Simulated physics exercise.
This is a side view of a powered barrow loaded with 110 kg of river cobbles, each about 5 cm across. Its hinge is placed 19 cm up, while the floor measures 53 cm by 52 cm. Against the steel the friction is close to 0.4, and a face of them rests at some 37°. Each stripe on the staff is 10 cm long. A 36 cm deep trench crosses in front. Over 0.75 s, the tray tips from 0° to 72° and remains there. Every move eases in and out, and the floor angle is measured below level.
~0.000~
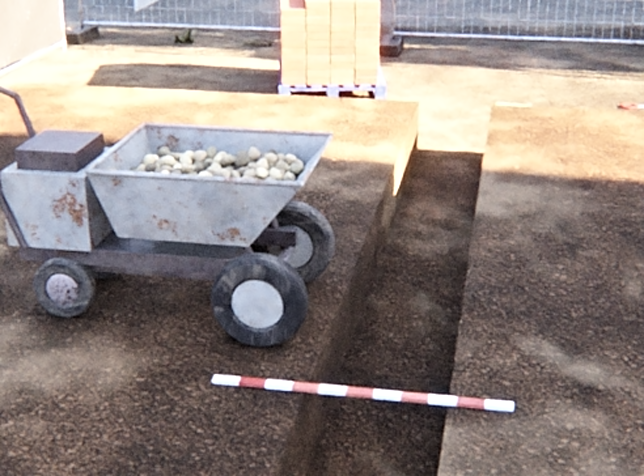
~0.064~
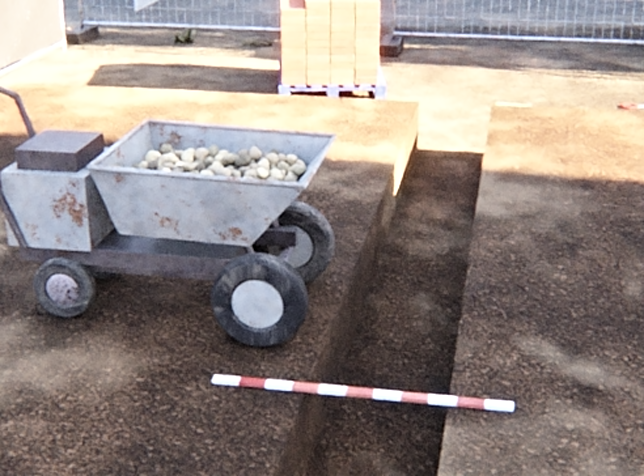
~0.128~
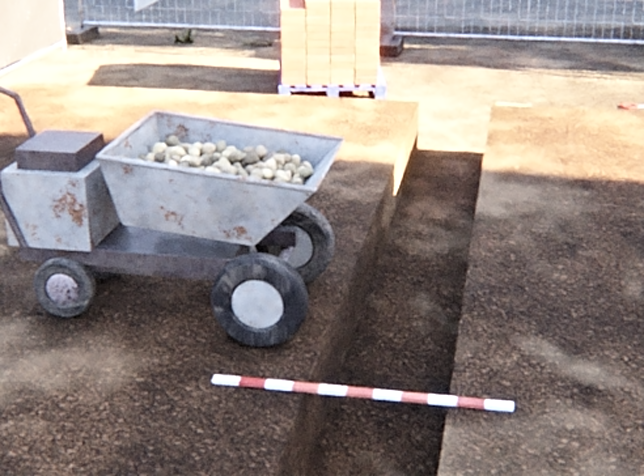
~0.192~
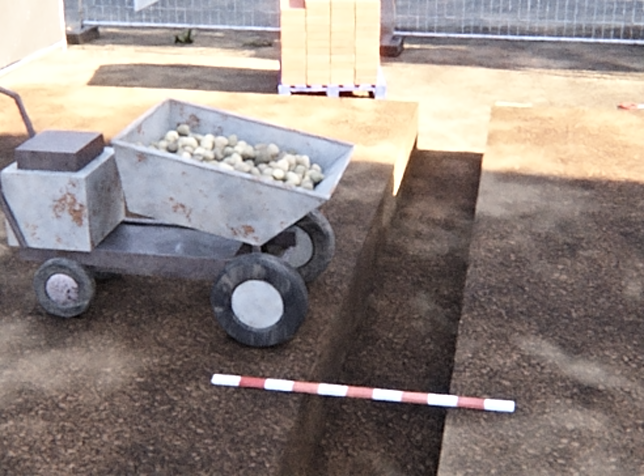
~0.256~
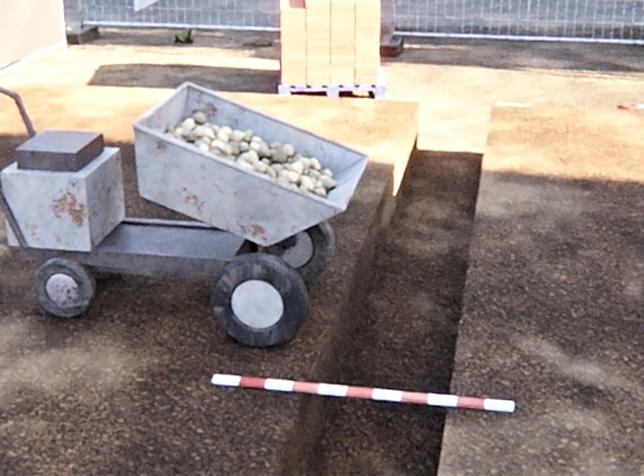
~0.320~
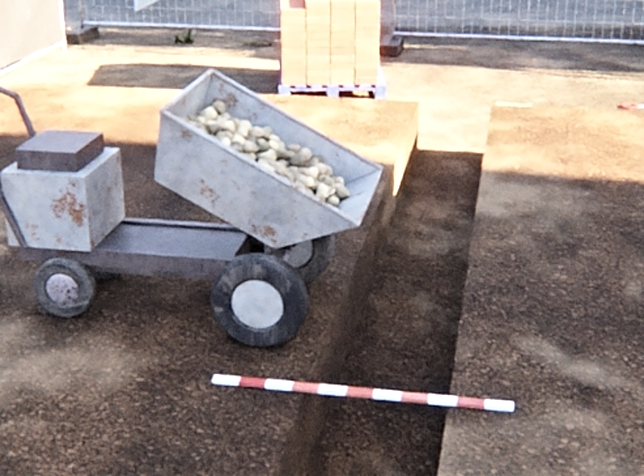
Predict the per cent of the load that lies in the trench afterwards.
60 per cent.
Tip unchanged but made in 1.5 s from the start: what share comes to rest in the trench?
Estimate: About 75 %.
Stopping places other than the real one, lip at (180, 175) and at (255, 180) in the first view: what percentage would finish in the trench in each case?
It'd be around 85 per cent and after that around 95 per cent.
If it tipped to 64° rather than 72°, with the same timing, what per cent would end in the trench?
Share in trench: Approx. 65%.
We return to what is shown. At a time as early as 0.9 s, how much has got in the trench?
Around 20 per cent of it.
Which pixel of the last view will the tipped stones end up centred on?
Resting centre: About (446, 381).
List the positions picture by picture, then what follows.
The first frame shows lip at (302, 185), floor tilted 0°, highest stones at (219, 159).
The second frame shows lip at (305, 186), floor tilted 1°, highest stones at (221, 157); the stones move at 0.3 m/s on average.
In the third frame, the tray is at 6°, its lip at (314, 190); the top of the load is at (197, 153); the stones move at 0.7 m/s on average.
In the fourth frame, the tray is at 12°, its lip at (328, 198); the top of the load is at (177, 142); the stones move at 0.9 m/s on average.
The fifth frame shows lip at (343, 210), floor tilted 19°, highest stones at (188, 130); the stones move at 1.1 m/s on average.
The sixth frame shows lip at (359, 225), floor tilted 28°, highest stones at (209, 117); the stones move at 1.2 m/s on average.
After 0.6 s the floor is at 60°; 100 % in the tray; the foremost stones are at (380, 250).
After 0.9 s the floor is at 72°; 70 % in the tray, 22 % in the trench, 8 % past the trench; the foremost stones are at (489, 329).
After 1.2 s the floor is at 72°; 18 % in the tray, 42 % in the trench, 40 % past the trench; the foremost stones are past the picture's edge.
After 3.2 s the floor is at 72°; 0 % in the tray, 60 % in the trench, 40 % past the trench; the foremost stones are past the picture's edge.
